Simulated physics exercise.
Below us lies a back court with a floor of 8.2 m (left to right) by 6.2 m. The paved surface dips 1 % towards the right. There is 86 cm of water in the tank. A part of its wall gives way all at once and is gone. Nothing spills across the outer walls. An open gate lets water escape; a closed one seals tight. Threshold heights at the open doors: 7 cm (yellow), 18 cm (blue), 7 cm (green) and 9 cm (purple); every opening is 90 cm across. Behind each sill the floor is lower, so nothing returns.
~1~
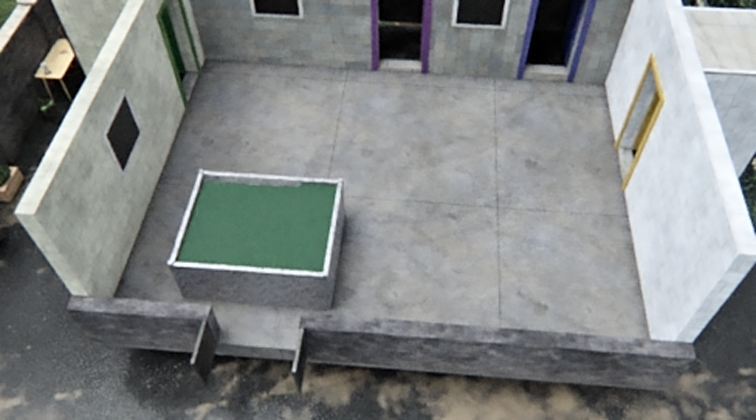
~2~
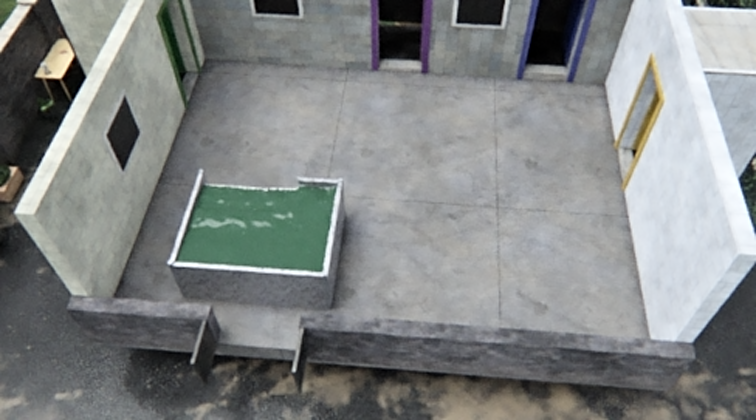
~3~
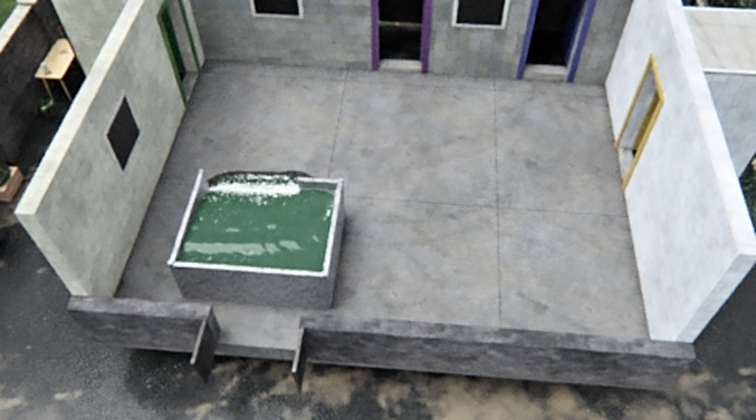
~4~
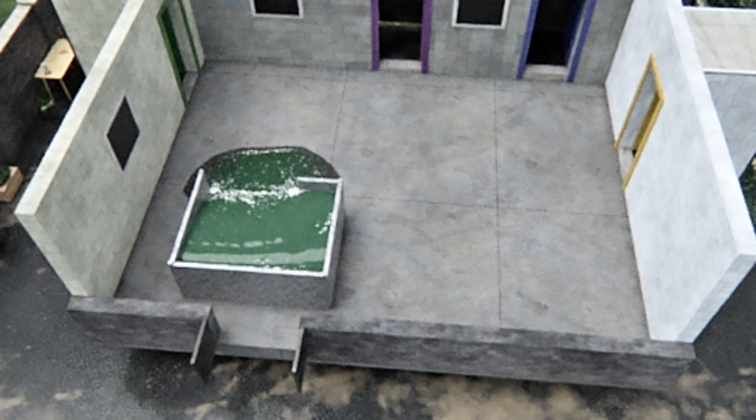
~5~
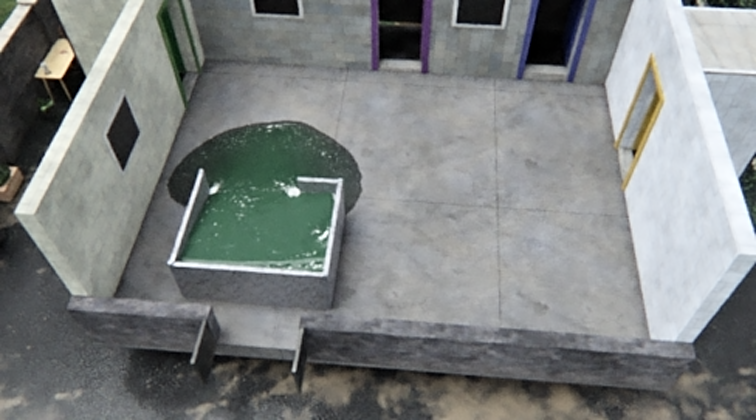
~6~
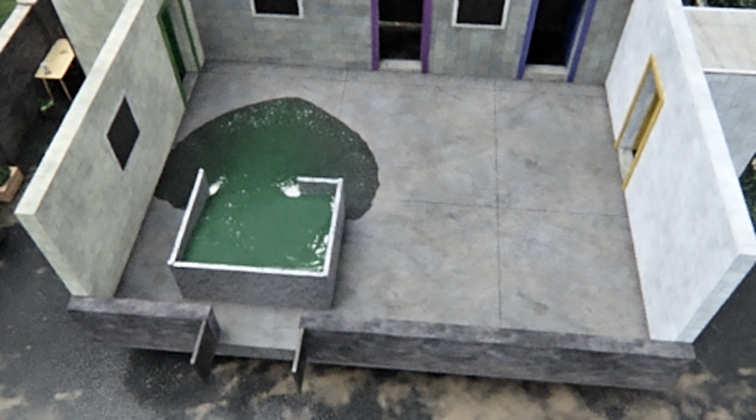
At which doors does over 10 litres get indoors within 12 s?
Door by door: At the yellow door it goes over the limit; at the blue door it does not reach the limit; at the green door it passes the limit; at the purple door it goes over the limit.
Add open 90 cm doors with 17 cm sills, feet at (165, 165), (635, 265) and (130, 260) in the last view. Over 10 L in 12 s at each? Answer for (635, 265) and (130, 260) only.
In that order: Not over, under.
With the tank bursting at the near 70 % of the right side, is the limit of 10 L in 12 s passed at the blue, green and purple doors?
Then: Blue over, green above, purple under.
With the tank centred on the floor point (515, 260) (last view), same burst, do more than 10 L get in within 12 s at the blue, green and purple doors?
Then: Blue above, green over, purple over.
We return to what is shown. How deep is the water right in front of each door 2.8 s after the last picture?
Depths in cm: Yellow 0, blue 6, green 22, purple 14.
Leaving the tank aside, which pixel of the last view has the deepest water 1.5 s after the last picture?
At about (205, 59).
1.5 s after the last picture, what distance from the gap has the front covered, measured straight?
Some 5.4 m out.
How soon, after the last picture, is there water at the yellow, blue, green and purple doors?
Arrival: Yellow 3.4 s, blue 2.0 s, green 0.4 s, purple 0.7 s.
Then, 0.7 s after the last picture water covers 35 % of the floor and is deepest (40 cm) near (243, 207); yellow door not reached, blue door not reached, green door 12 cm at the sill, 0 L in, purple door not reached.
Then, 1.5 s after the last picture water covers 35 % of the floor and is deepest (50 cm) near (205, 59); yellow door not reached, blue door not reached, green door 24 cm at the sill, 24 L in, purple door 19 cm at the sill, 15 L in.
Then, 2.8 s after the last picture water covers 45 % of the floor and is deepest (25 cm) near (238, 124); yellow door not reached, blue door 6 cm at the sill, 0 L in, green door 22 cm at the sill, 154 L in, purple door 14 cm at the sill, 46 L in.
Then, 6.3 s after the last picture water covers 80 % of the floor and is deepest (20 cm) near (646, 364); yellow door 15 cm at the sill, 53 L in, blue door 10 cm at the sill, 0 L in, green door 9 cm at the sill, 216 L in, purple door 8 cm at the sill, 64 L in.
Then, 11.3 s after the last picture water covers 100 % of the floor and is deepest (14 cm) near (646, 364); yellow door 11 cm at the sill, 128 L in, blue door 9 cm at the sill, 0 L in, green door 3 cm at the sill, 220 L in, purple door 4 cm at the sill, 64 L in.
